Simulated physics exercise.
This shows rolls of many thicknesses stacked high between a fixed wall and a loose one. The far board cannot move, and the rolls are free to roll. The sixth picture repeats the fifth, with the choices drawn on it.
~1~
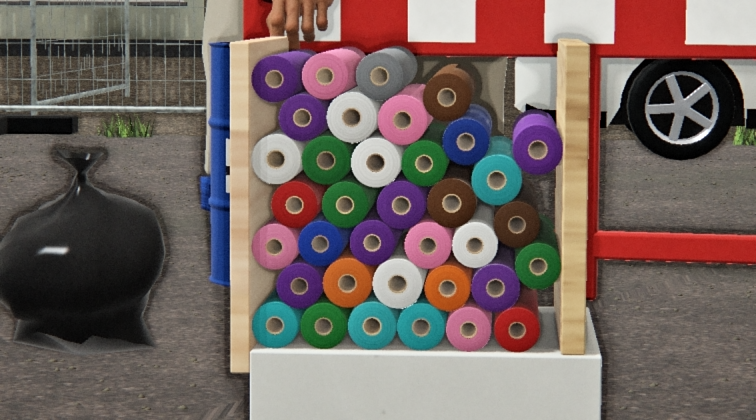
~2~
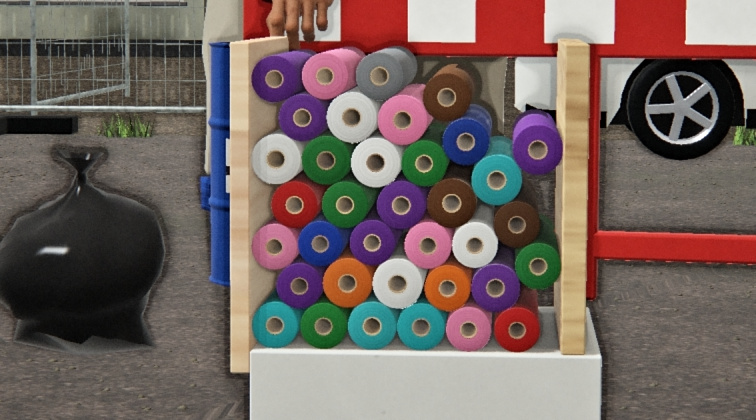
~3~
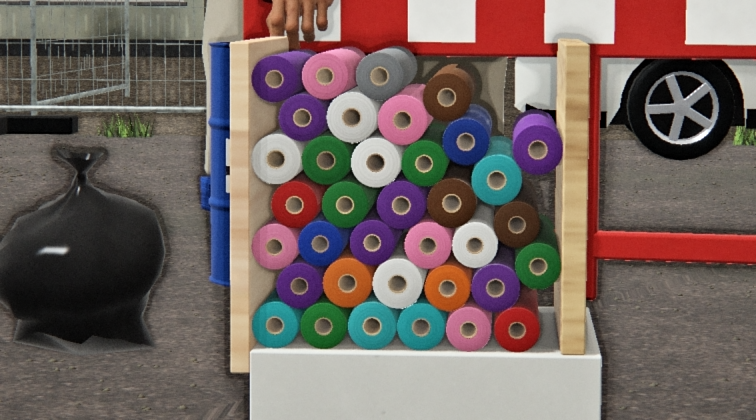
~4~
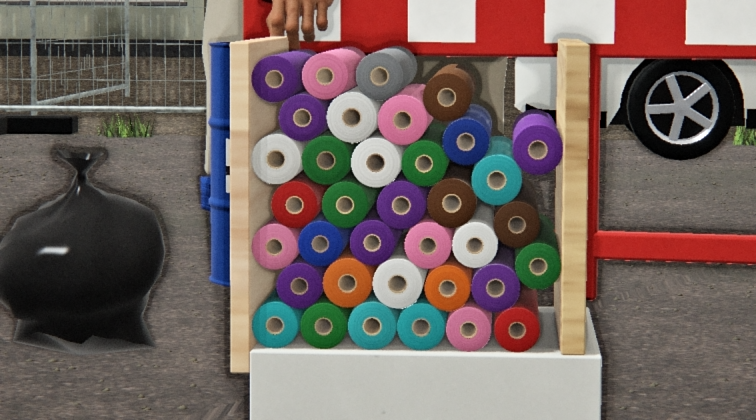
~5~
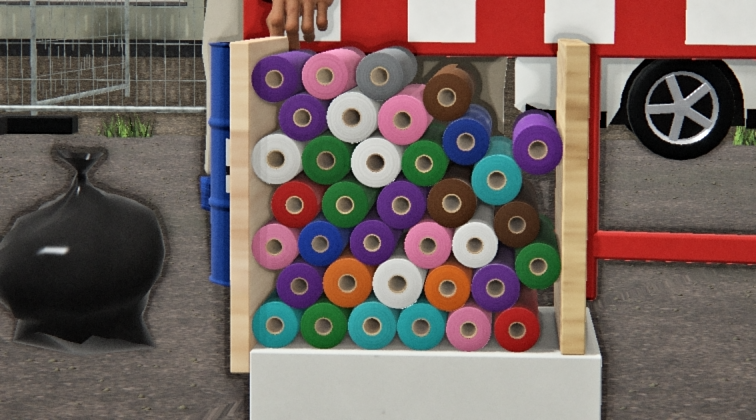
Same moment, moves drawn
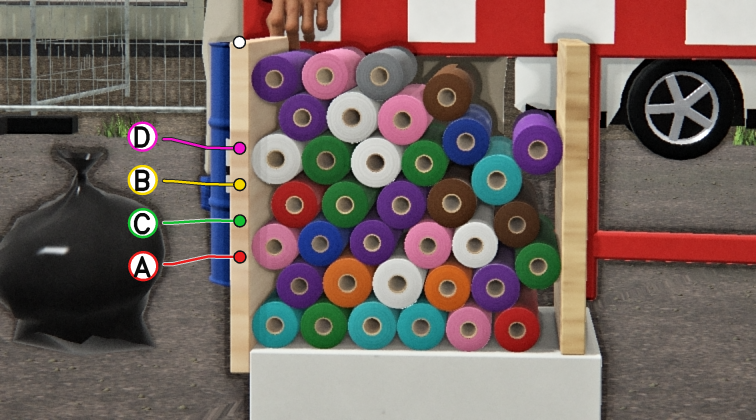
Beside a striped red and white stall, colourful rolls sit stacked between wooden boards, unmoving.
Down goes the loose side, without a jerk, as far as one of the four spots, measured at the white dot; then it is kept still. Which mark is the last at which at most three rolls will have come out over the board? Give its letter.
The last mark within the limit is B.
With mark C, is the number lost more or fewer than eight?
At C, fewer than eight.
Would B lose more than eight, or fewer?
At B, fewer than eight.
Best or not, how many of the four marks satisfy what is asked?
Two of the four.
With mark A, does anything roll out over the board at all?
Yes.
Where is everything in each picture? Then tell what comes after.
A pink roll (428, 245); a white roll (276, 159); a green roll (424, 163), in the first picture.
A green roll (424, 163); a blue roll (466, 142), in the second picture.
A brown roll (447, 97); side board (265, 191), in the third picture.
A turquoise roll (275, 325); a red roll (517, 330), in the fourth picture.
An orange roll (447, 288); a pink roll (428, 245); a white roll (276, 159), in the fifth picture.
On the marked copy, A at (240, 257); B at (239, 185); C at (239, 221); D at (239, 148); the white dot at (239, 42).
Taking B. A third of the way, top of the board (251, 108).
Two thirds of the way, top of the board (251, 182).
When it is over, top of the board (251, 184), one out over the board.
As for the rest, A four out over the board; C four out over the board; D one out over the board.
